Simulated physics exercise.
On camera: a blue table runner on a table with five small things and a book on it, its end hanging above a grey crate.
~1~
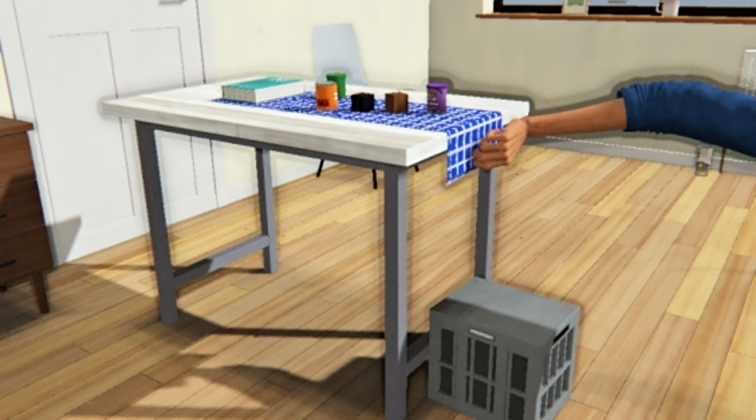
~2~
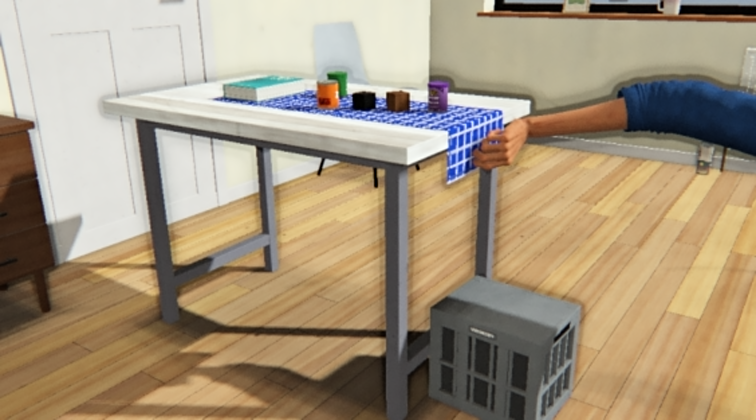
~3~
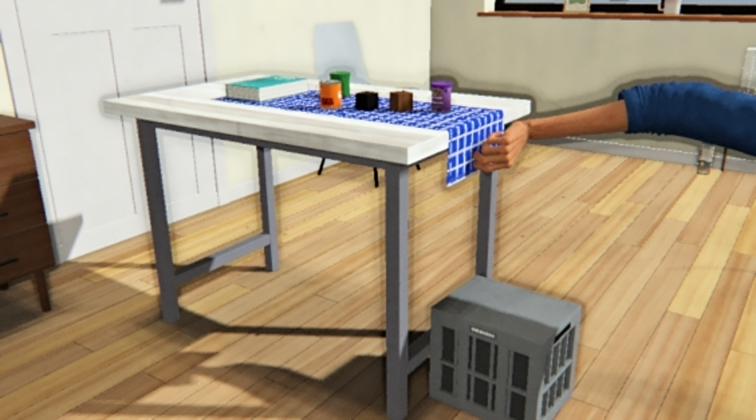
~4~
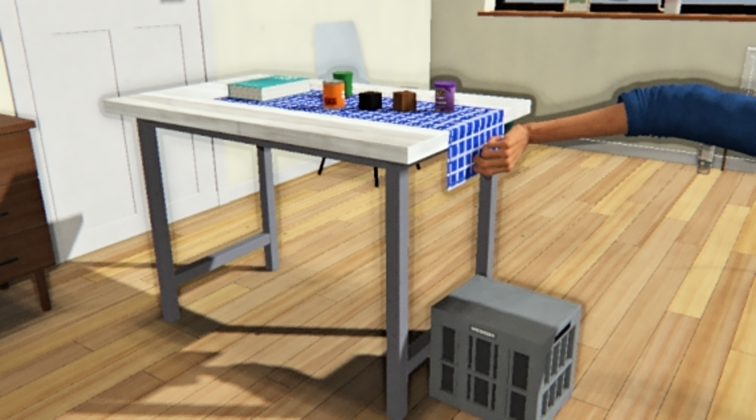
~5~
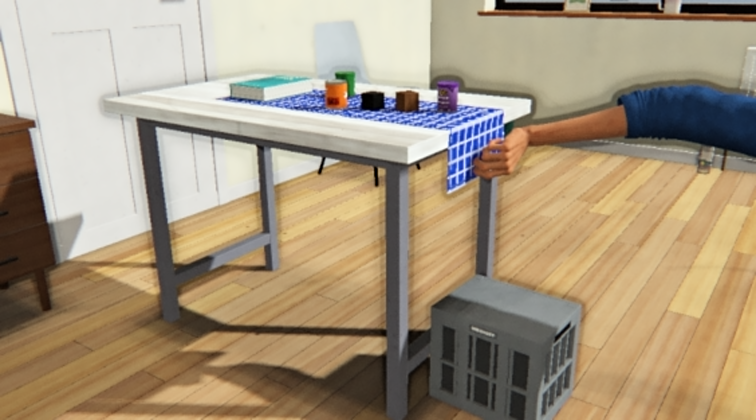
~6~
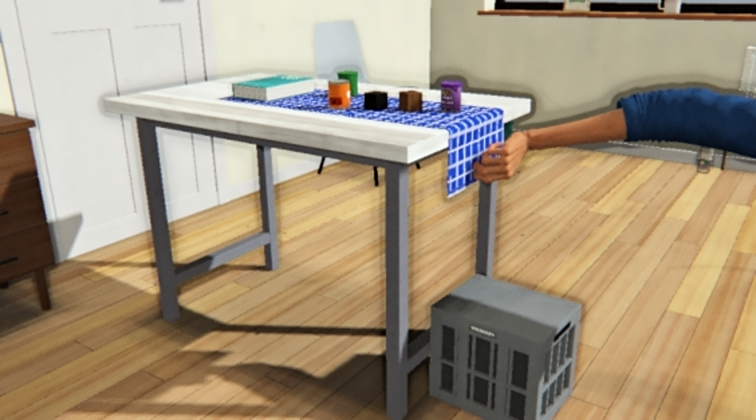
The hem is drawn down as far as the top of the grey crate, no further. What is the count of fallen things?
The count of fallen things is three.
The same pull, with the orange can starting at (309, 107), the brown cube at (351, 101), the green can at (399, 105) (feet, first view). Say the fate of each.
The orange can stays on; the brown cube keeps its place on top; the green can is carried off.
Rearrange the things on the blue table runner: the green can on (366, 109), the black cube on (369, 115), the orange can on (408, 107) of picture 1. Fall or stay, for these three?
The green can drops off; the black cube goes over; the orange can drops off.
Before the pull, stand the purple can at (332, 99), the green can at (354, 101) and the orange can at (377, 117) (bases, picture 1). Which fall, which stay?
The purple can keeps its place on top; the green can holds on; the orange can comes down.
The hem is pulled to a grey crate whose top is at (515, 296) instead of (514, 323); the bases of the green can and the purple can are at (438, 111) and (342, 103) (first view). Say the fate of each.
The green can is carried off; the purple can holds on.
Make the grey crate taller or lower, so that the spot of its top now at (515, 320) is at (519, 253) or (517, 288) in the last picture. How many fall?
Then 1 and 2.
Early on, hem near (476, 228); purple can gone.
Midway, hem near (476, 266); purple can and brown cube gone.
Near the end, hem on the crate; purple can, brown cube and black cube gone.
Finally, hem on the crate; purple can, brown cube and black cube gone. It carries off three.
